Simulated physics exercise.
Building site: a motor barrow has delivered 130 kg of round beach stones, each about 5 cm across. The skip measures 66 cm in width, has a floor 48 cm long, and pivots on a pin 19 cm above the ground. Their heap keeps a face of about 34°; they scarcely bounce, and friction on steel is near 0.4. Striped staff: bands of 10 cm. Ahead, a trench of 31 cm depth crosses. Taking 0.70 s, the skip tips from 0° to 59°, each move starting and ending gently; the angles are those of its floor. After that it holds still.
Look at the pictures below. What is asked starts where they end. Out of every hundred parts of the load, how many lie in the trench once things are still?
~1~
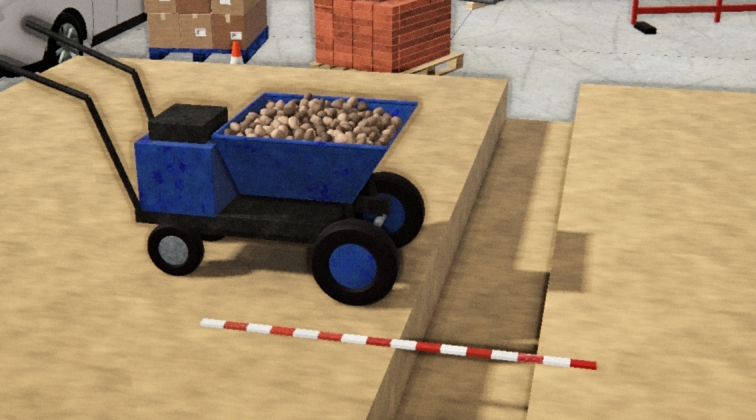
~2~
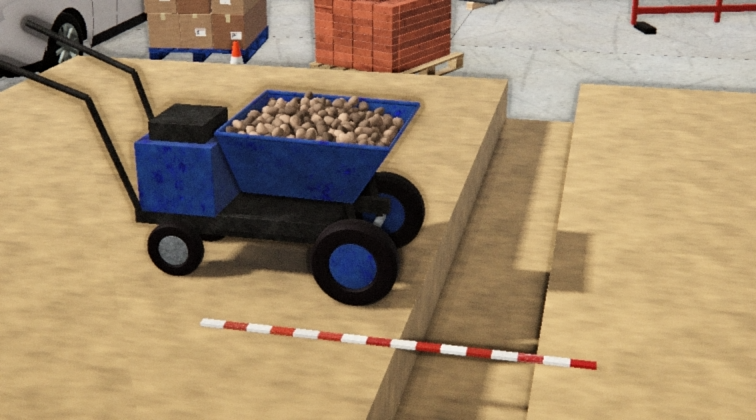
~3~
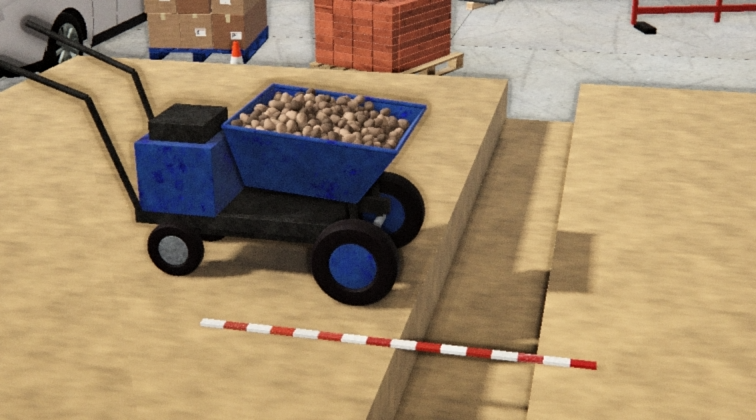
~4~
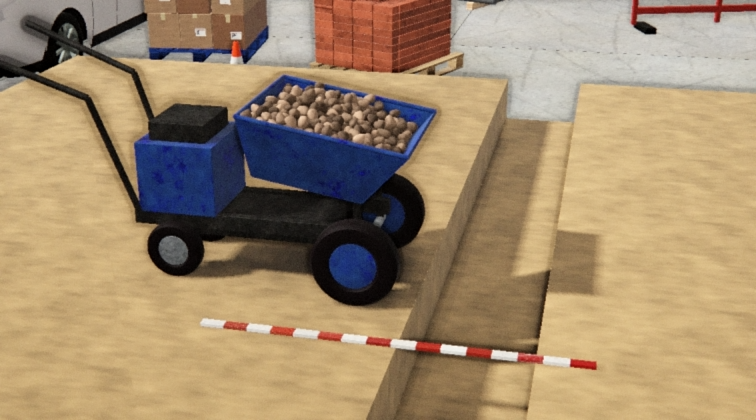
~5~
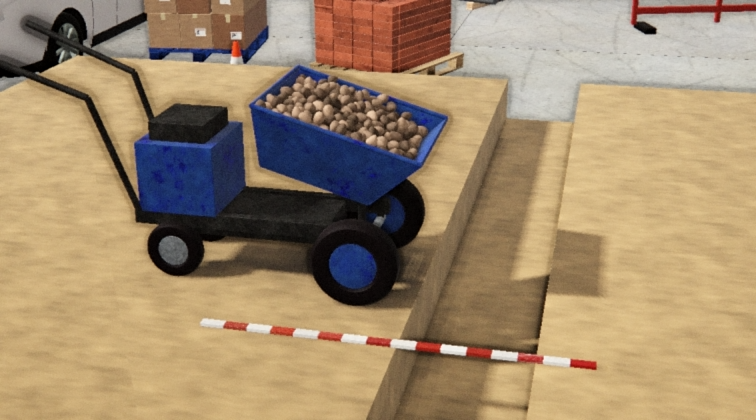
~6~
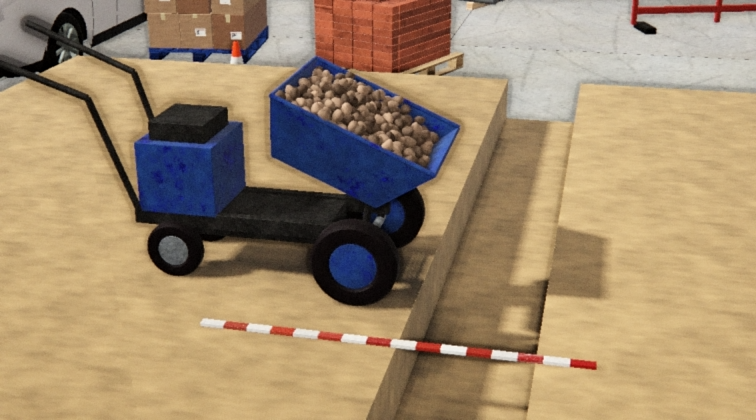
Around 42 out of 100.
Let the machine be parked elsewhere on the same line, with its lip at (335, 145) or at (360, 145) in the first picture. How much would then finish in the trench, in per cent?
70 and 55 %.
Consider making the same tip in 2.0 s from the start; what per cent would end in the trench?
Estimate: About 60 %.
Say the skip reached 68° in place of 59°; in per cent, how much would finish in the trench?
It would be near 55 per cent.
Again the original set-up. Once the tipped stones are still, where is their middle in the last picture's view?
Roughly at (538, 336).
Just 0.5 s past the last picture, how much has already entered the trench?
20 per cent or so by then.
Then, 0.2 s after the last picture the floor is at 49°, 100 % in the skip; the foremost stones are at (464, 192).
Then, 0.5 s after the last picture the floor is at 59°, 79 % in the skip, 18 % in the trench, 3 % past the trench; the foremost stones are at (564, 278).
Then, 0.8 s after the last picture the floor is at 59°, 43 % in the skip, 24 % in the trench, 32 % past the trench; the foremost stones are at (700, 298).
Then, 2.8 s after the last picture the floor is at 59°, 26 % in the skip, 42 % in the trench, 33 % past the trench; the foremost stones are past the picture's edge.
